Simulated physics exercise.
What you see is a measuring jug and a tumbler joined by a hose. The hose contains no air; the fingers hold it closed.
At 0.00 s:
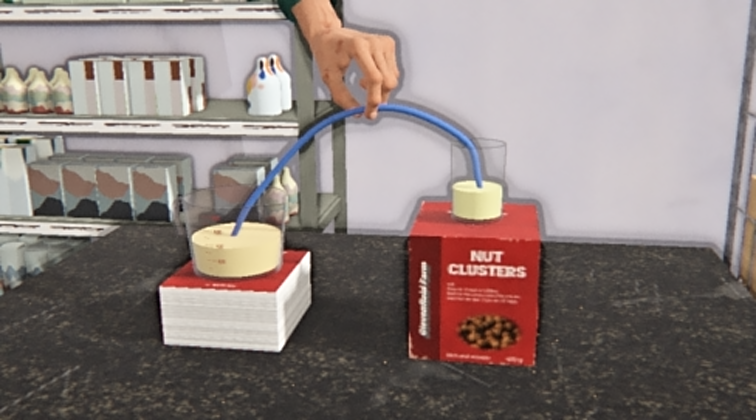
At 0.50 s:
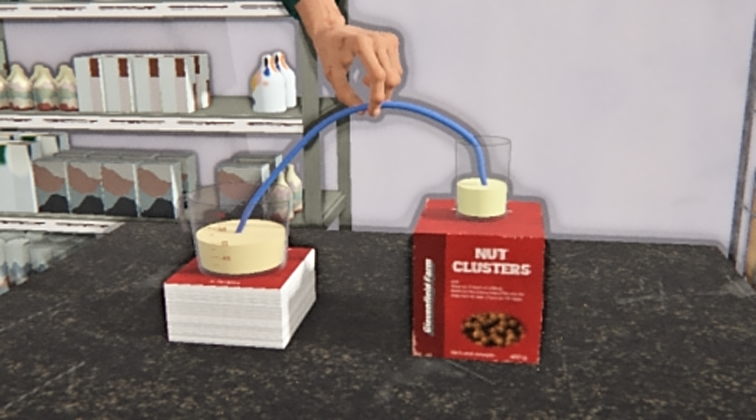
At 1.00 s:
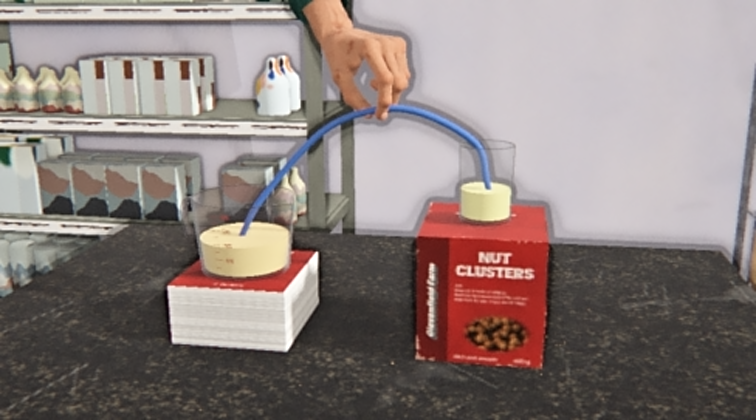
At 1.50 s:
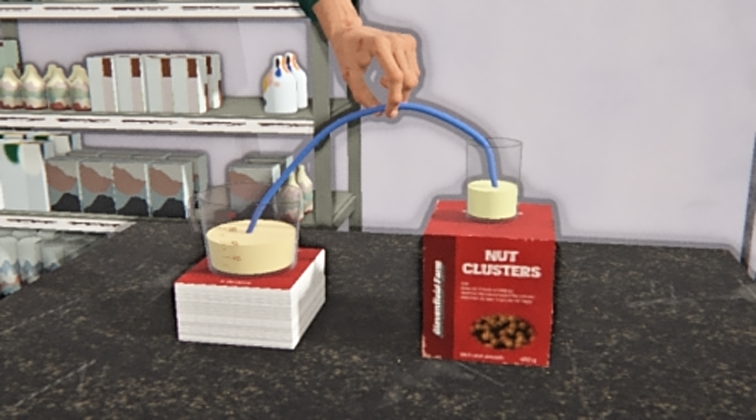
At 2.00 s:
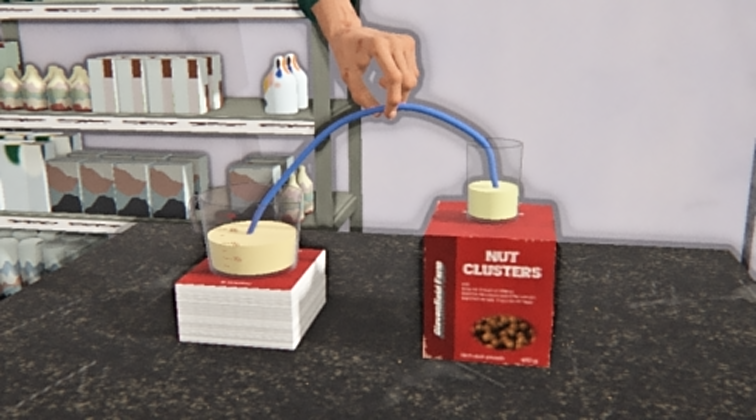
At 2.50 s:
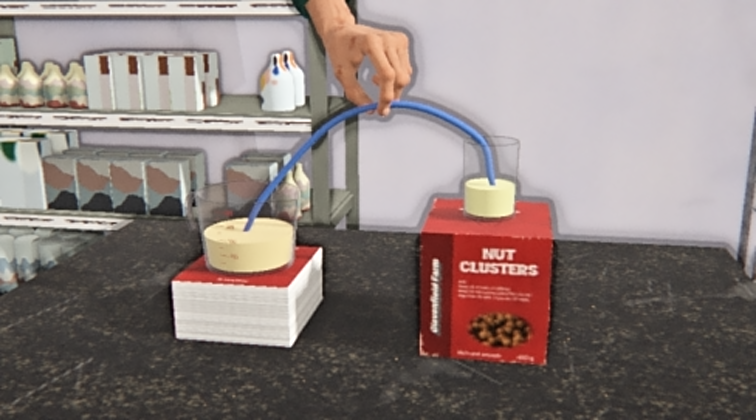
The clip opens on a blue hose arching from a measuring jug on a low white-and-red block to a smaller tumbler on a taller red nut clusters box, both holding pale liquid. Fingers pinch the hose near its top throughout. The view shifts slightly, but the liquid levels show no visible change.
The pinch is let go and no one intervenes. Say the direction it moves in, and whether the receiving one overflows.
Lemonade goes - left, receiving - does not overflow.
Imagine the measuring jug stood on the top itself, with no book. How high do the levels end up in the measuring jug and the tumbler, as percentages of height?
Final levels, in order: Approx. 45 % / 15 %.
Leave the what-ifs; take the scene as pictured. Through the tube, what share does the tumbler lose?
I'd say near 55 per cent, more or less.
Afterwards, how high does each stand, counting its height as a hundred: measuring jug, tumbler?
45 and 15 per cent, in that order.
By 8.0 s, the measuring jug is about half full; the tumbler is about a third full.
By 20.0 s, the measuring jug is about half full; the tumbler is about a quarter full.
By 45.0 s, the measuring jug is about half full; the tumbler is nearly empty.
